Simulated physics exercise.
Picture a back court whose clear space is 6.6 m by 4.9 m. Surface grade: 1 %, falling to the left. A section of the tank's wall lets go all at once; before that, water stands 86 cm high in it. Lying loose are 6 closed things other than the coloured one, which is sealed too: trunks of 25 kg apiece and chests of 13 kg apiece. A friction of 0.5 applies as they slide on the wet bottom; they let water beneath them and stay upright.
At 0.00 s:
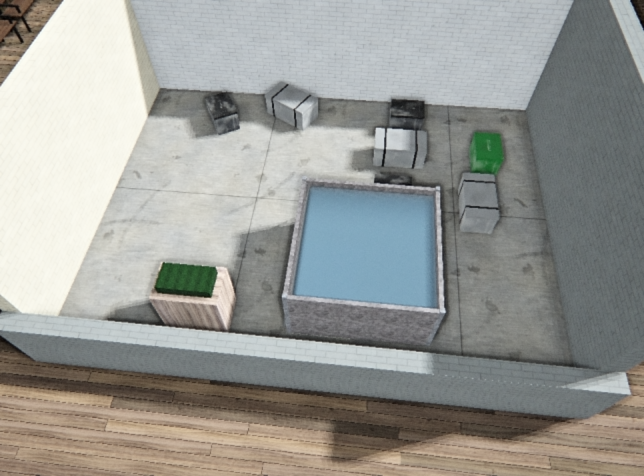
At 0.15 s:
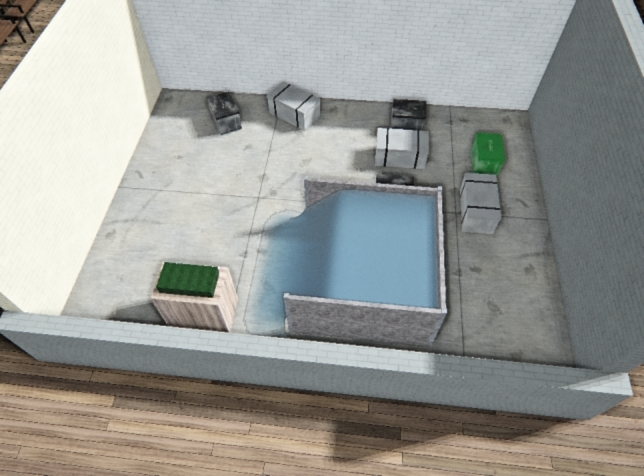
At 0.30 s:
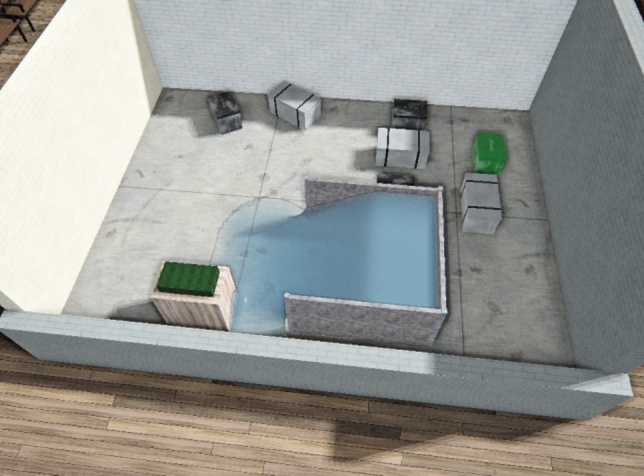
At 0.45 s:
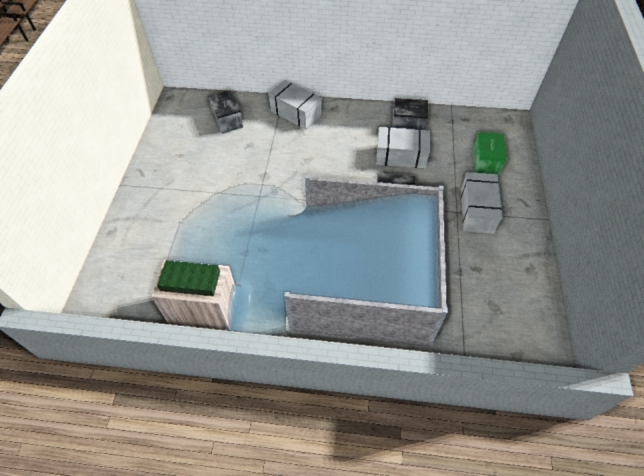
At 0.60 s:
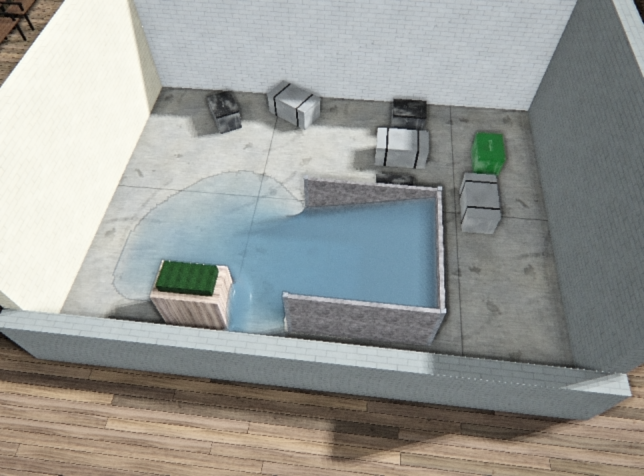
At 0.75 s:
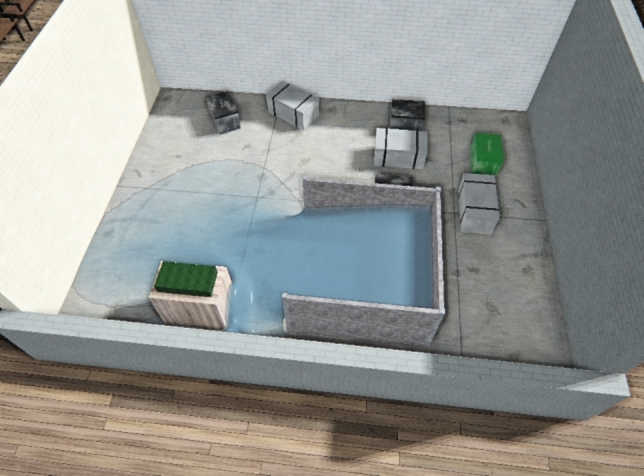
A square tank of blue water in a walled yard lost its left side, and the water spread leftward across the floor, around a striped box with a green top, while the scattered chests stayed put.
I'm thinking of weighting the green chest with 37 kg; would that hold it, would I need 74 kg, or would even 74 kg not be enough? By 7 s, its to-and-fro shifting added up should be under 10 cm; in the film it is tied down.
37 kg is fine.
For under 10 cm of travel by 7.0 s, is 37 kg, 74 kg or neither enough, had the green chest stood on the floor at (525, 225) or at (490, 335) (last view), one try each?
At the first place you need the bigger mass, and at the second the small mass does it.
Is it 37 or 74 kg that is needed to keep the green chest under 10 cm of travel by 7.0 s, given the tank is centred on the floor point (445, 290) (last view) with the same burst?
Lab note - in that case: Lighter mass suffices.
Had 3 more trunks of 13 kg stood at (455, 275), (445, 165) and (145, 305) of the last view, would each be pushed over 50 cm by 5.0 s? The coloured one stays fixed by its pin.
Each in turn: Not that far, not that far, further than that.
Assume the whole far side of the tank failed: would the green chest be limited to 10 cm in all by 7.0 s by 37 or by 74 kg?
Note: High mass only.
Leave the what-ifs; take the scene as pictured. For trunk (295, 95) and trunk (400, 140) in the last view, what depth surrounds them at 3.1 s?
Depths: Near 5 cm, then near 0 cm.
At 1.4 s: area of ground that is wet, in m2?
Somewhere around 14 m2, roughly.
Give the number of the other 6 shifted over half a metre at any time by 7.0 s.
5 in all.
After 1.4 s the green chest would be 0 cm from its start with 37 kg and 0 cm from its start with 74 kg; 0 cm of water round it then.
After 3.1 s the green chest would be 0 cm from its start with 37 kg and 0 cm from its start with 74 kg; 0 cm of water round it then.
After 4.9 s the green chest would be 0 cm from its start with 37 kg and 0 cm from its start with 74 kg; 4 cm of water round it then.
After 7.0 s the green chest would be 0 cm from its start with 37 kg and 0 cm from its start with 74 kg; 12 cm of water round it then.
